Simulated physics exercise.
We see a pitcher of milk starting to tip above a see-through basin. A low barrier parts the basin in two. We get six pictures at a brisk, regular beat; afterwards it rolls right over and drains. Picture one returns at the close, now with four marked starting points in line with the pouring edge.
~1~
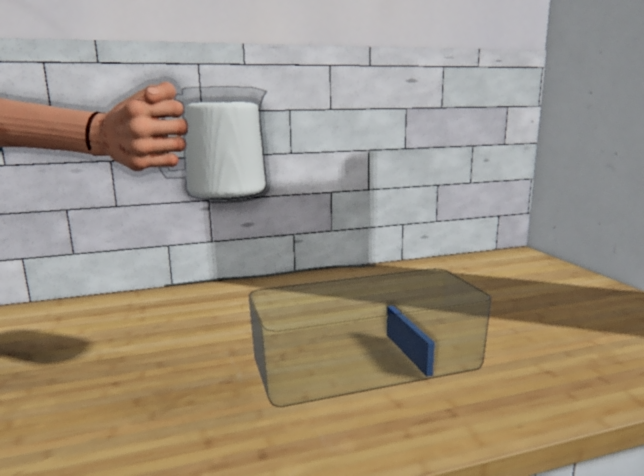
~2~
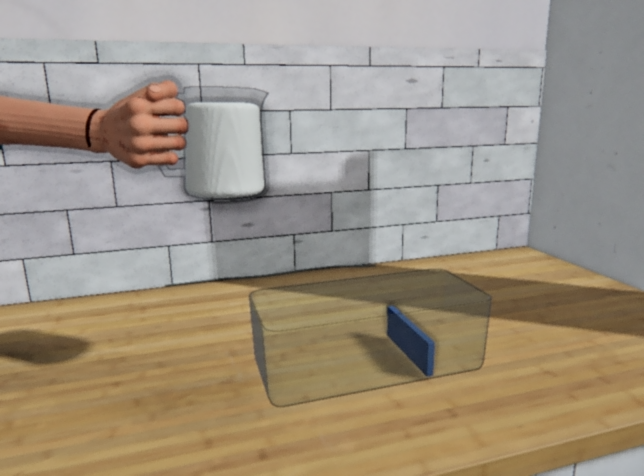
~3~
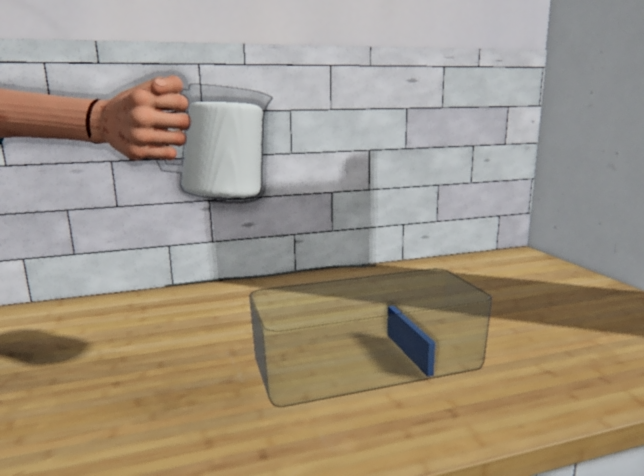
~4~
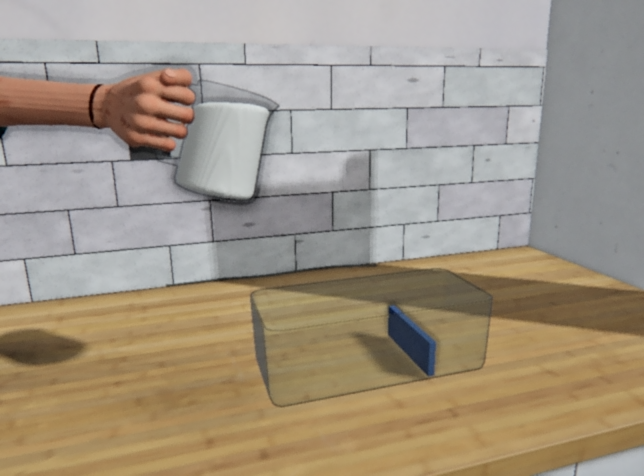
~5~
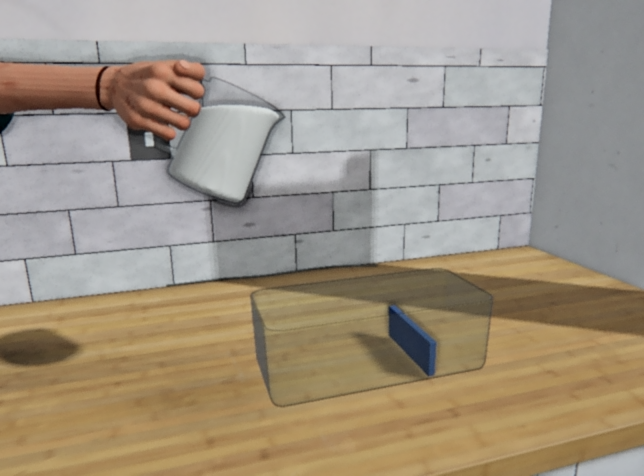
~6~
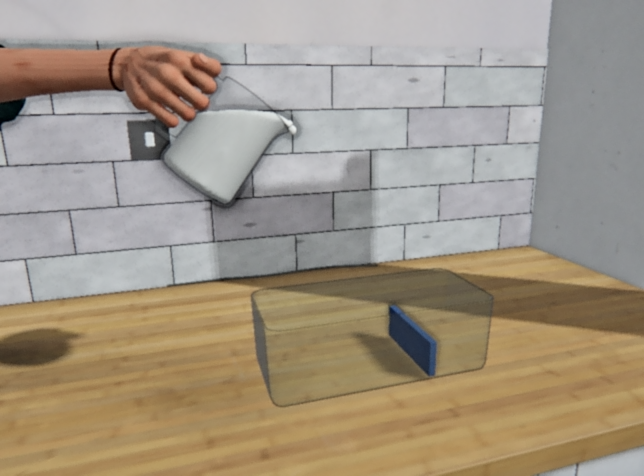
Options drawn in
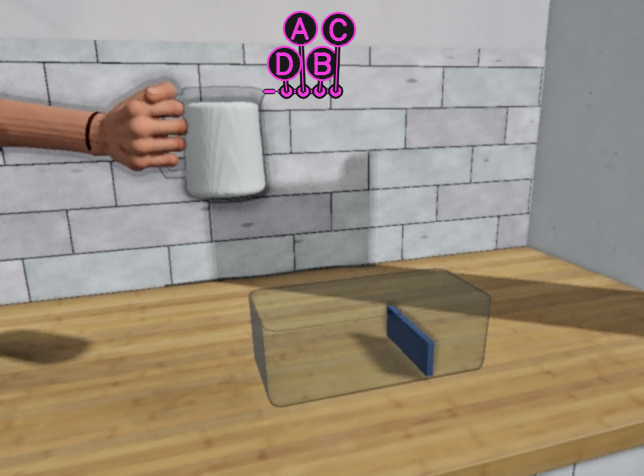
On a wooden counter by a tiled wall, a hand held a see-through pitcher of milk above a clear basin with a low blue divider, then tipped it rightward until milk reached over the lip.
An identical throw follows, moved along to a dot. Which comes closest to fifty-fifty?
The answer is dot C.
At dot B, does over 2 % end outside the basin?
Yes, it does.
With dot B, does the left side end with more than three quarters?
Yes, it does.
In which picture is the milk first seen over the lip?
In picture 6.
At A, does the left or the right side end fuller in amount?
The left one.
On the marked copy, A at (303, 91); B at (319, 91); C at (335, 91); D at (286, 91).
With A, about 90 % ends left of the wall and 4 % right of it; 6 % is lost outside.
With B, about 84 % ends left of the wall and 7 % right of it; 9 % is lost outside.
With C, about 52 % ends left of the wall and 46 % right of it; 3 % is lost outside.
With D, about 91 % ends left of the wall and 5 % right of it; 4 % is lost outside.
